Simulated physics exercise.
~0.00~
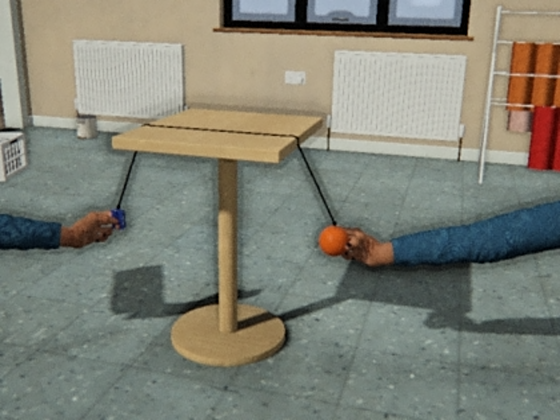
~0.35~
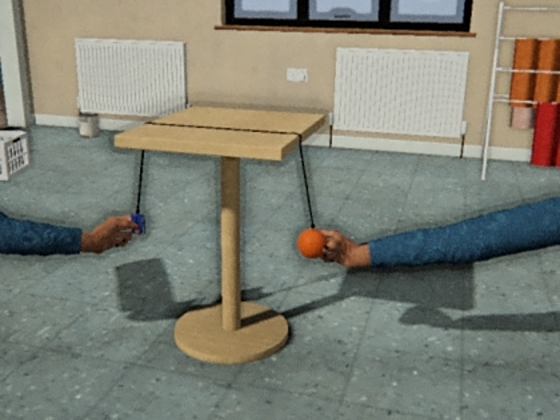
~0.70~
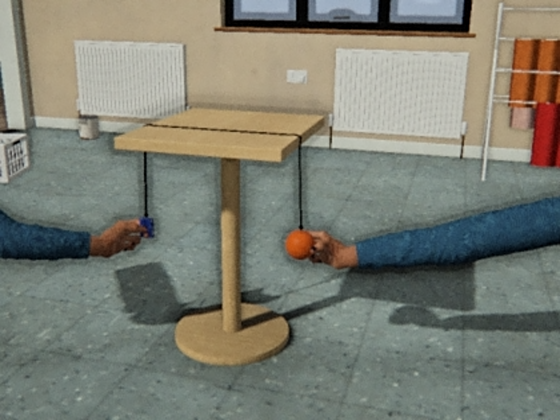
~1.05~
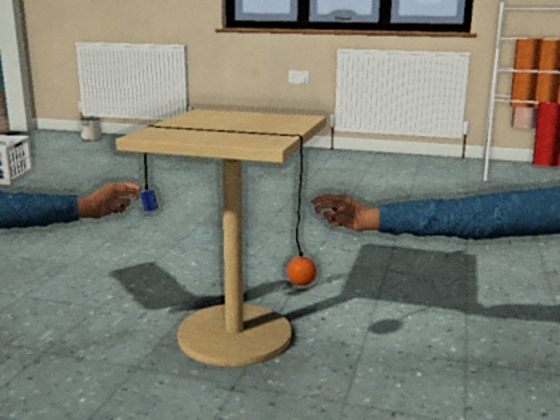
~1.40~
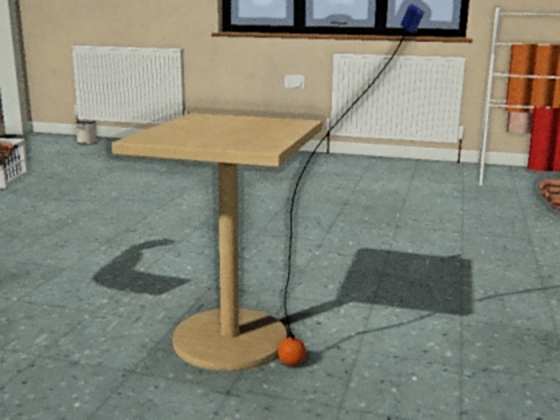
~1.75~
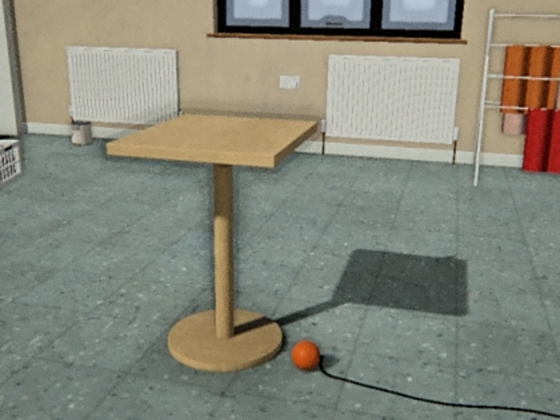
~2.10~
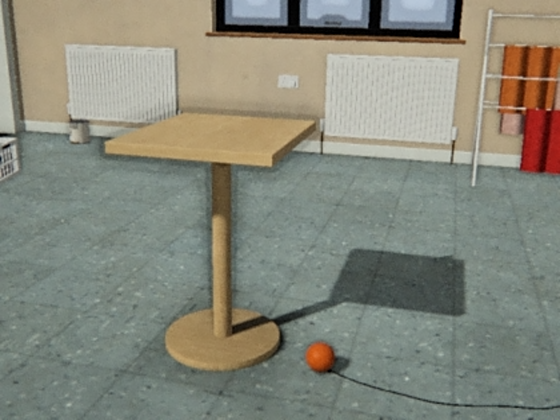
The clip shows two hands holding a blue matchbox and an orange ball joined by a dark ribbon over a small table, then letting go; the orange drops to the floor, pulling the matchbox up and over rightwards, and finally the orange rests beside the table base with the ribbon trailing right.
